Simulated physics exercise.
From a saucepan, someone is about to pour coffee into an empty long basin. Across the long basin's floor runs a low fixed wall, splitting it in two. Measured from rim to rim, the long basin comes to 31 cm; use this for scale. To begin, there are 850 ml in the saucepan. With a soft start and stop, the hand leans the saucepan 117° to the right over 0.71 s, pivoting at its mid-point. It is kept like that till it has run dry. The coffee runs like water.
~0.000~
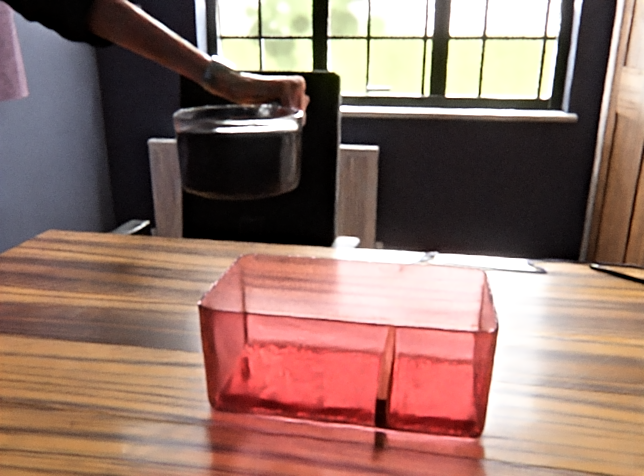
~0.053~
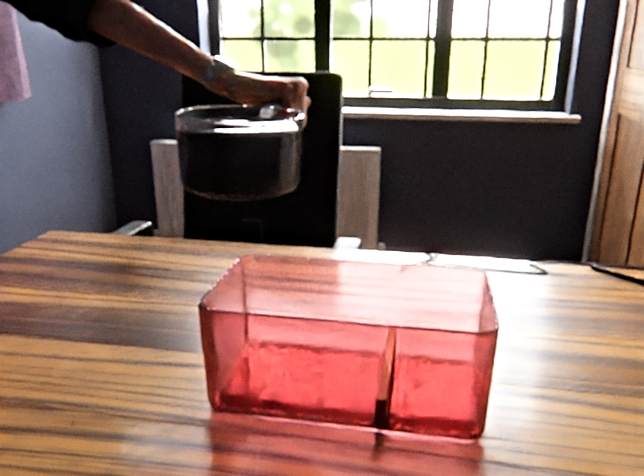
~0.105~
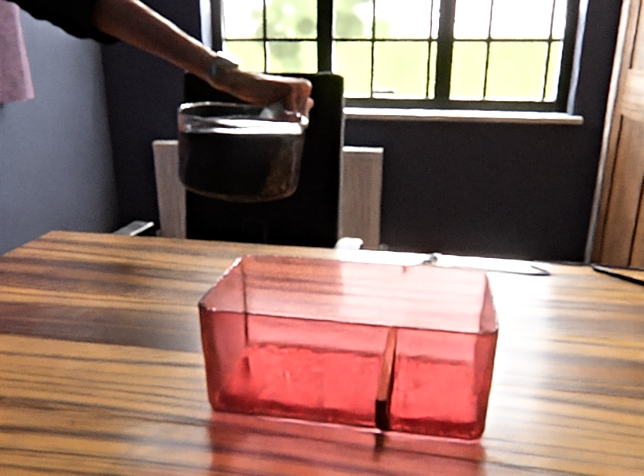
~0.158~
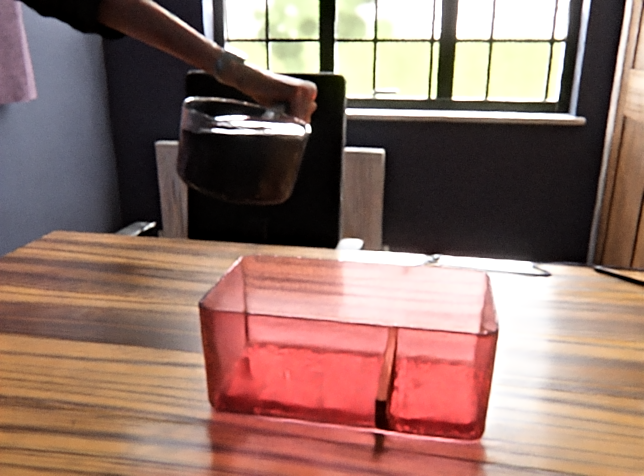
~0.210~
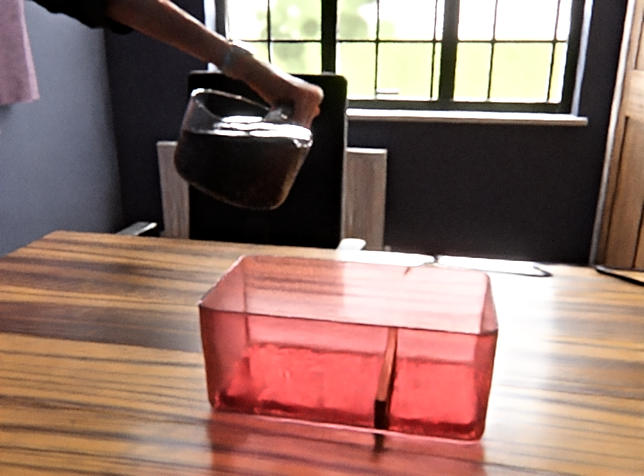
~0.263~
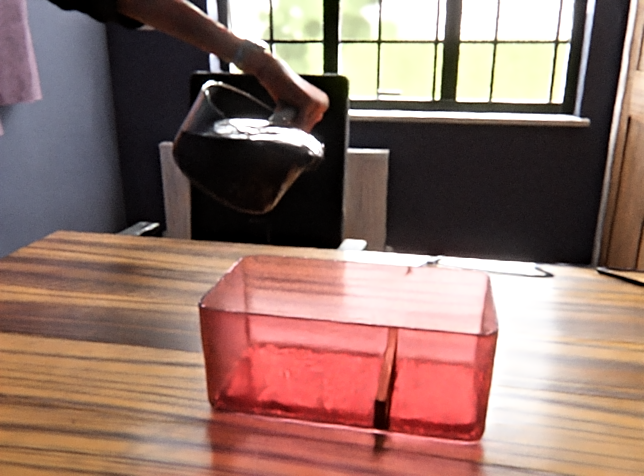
In a dark-walled room with a bright, gridded window, the view looks across a striped wooden table towards a black chair back and a pale radiator. A translucent red rectangular basin with an upright divider right of its middle stands on the table, while a hand from the upper left holds a clear saucepan of dark coffee above it. The hand tilts the saucepan to the right, slowly then faster, while the camera stays almost still.
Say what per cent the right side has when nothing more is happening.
It has about 18 per cent.
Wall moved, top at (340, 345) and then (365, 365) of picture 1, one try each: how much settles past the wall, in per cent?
Some 65 in a hundred, then some 40 in a hundred.
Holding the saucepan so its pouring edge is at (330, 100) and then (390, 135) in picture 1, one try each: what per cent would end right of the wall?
Try 1: Approx. 45 %; try 2: Approx. 65 %.
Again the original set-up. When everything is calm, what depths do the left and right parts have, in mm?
I'd expect close to 22 mm on the left and close to 10 mm on the right.
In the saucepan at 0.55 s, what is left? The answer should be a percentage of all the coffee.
At that time about 24 in a hundred parts are still held.
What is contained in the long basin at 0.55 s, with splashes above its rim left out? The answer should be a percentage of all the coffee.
34 %, more or less.
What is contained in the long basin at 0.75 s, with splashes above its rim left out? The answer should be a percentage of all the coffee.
Near 90 in a hundred.
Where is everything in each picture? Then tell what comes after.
In the first frame, it leans 0°; its right rim is at (299, 117); the coffee meets the walls at (185, 123) and (298, 126); the long basin's rim runs from (221, 279) to (493, 300); the wall's top is at (387, 361).
In the second frame, it leans 2°; its right rim is at (300, 119); the coffee meets the walls at (186, 123) and (299, 127).
In the third frame, it leans 6°; its right rim is at (303, 125); the coffee meets the walls at (188, 122) and (302, 129).
In the fourth frame, it leans 14°; its right rim is at (306, 134); the coffee meets the walls at (190, 123) and (306, 130).
In the fifth frame, it leans 24°; its right rim is at (308, 146); the coffee meets the walls at (191, 127) and (307, 140); 2 per cent is over the edge.
In the sixth frame, it leans 35°; its right rim is at (308, 160); the coffee meets the walls at (188, 127) and (310, 152); 6 per cent is over the edge.
After 0.55 s the tilt is 102° and 23 per cent is still to pour, 30 is left of the wall and 5 right of it.
After 0.75 s the tilt is 117° and 2 per cent is still to pour, 80 is left of the wall and 11 right of it.
After 0.97 s the tilt is 117° and 0 per cent is still to pour, 82 is left of the wall and 15 right of it.
After 1.21 s the tilt is 117° and 0 per cent is still to pour, 80 is left of the wall and 18 right of it.
In the end 80 per cent lies left of the wall, 18 right of it and 3 outside.
